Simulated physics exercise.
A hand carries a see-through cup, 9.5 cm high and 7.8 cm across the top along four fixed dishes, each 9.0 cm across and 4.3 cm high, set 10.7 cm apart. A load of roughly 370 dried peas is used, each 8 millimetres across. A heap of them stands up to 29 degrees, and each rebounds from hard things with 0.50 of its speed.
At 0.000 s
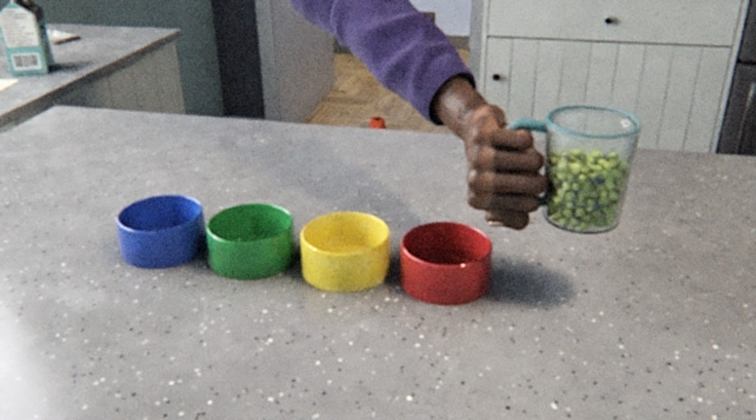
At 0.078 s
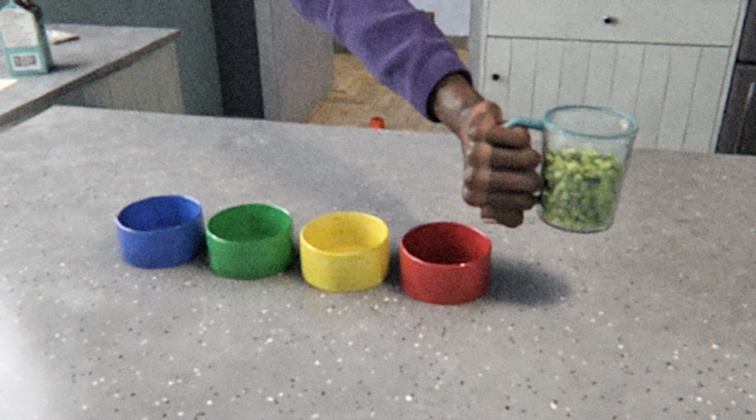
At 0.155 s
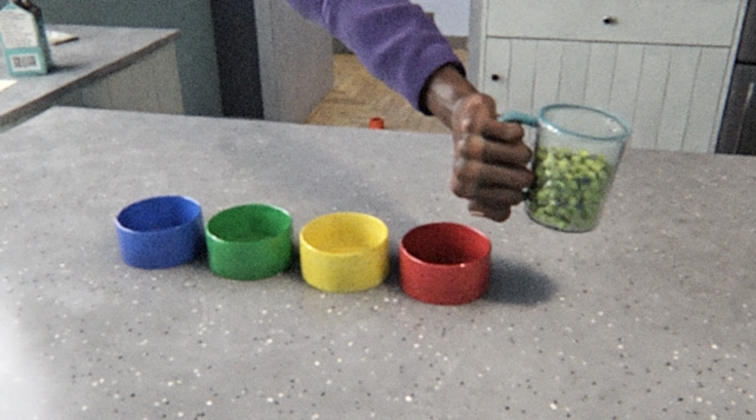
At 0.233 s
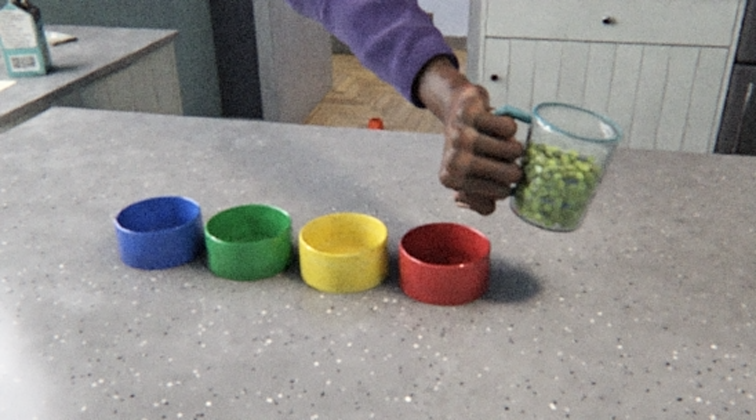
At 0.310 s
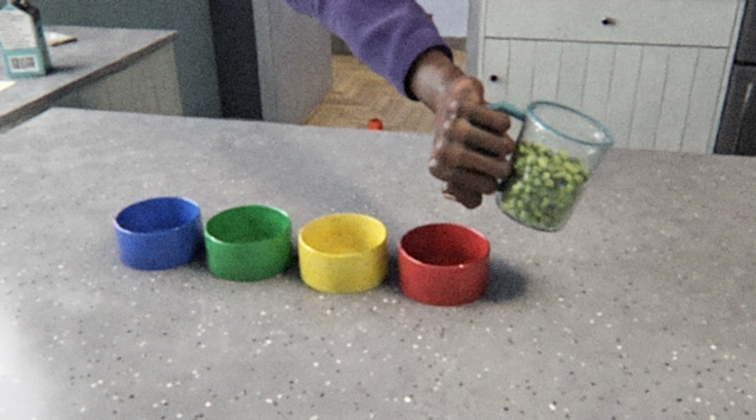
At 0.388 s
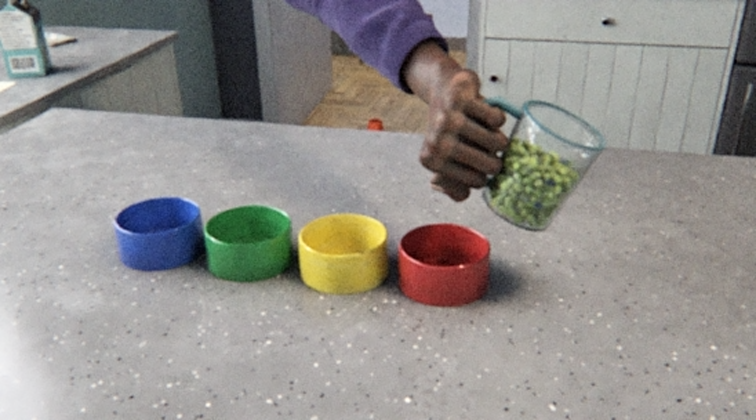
In this clip, a hand holds a clear cup of green peas above a grey speckled counter, to the right of blue, green, yellow and red dishes, then moves it slightly left while gradually tilting it to the right.
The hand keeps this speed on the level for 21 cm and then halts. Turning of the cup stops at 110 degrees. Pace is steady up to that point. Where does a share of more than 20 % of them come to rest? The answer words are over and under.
Red: Over. Blue: Under. Green: Under. Yellow: Under. Counter: Under.
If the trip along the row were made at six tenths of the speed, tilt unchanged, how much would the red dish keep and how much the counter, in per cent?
Red: 20; counter: 80.
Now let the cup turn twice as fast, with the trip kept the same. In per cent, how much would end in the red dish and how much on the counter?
It would be red 20 and counter 80.
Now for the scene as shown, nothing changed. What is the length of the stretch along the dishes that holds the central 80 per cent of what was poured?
That stretch measures near 6 centimetres.
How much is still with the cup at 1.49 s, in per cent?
That would be some 95 per cent.
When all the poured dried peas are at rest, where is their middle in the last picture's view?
About (439, 259).
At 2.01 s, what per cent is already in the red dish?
Close to 80 per cent at that point.
After 1.05 s, tilt 68 degrees; cup holds 100 %.
After 1.49 s, tilt 99 degrees; cup holds 95 %, red 5 %.
After 2.01 s, tilt 110 degrees; cup holds 20 %, red 80 %.
By 3.0 s all is still; red 95 %, blue 0 %, green 0 %, yellow 0 %, counter 5 %.
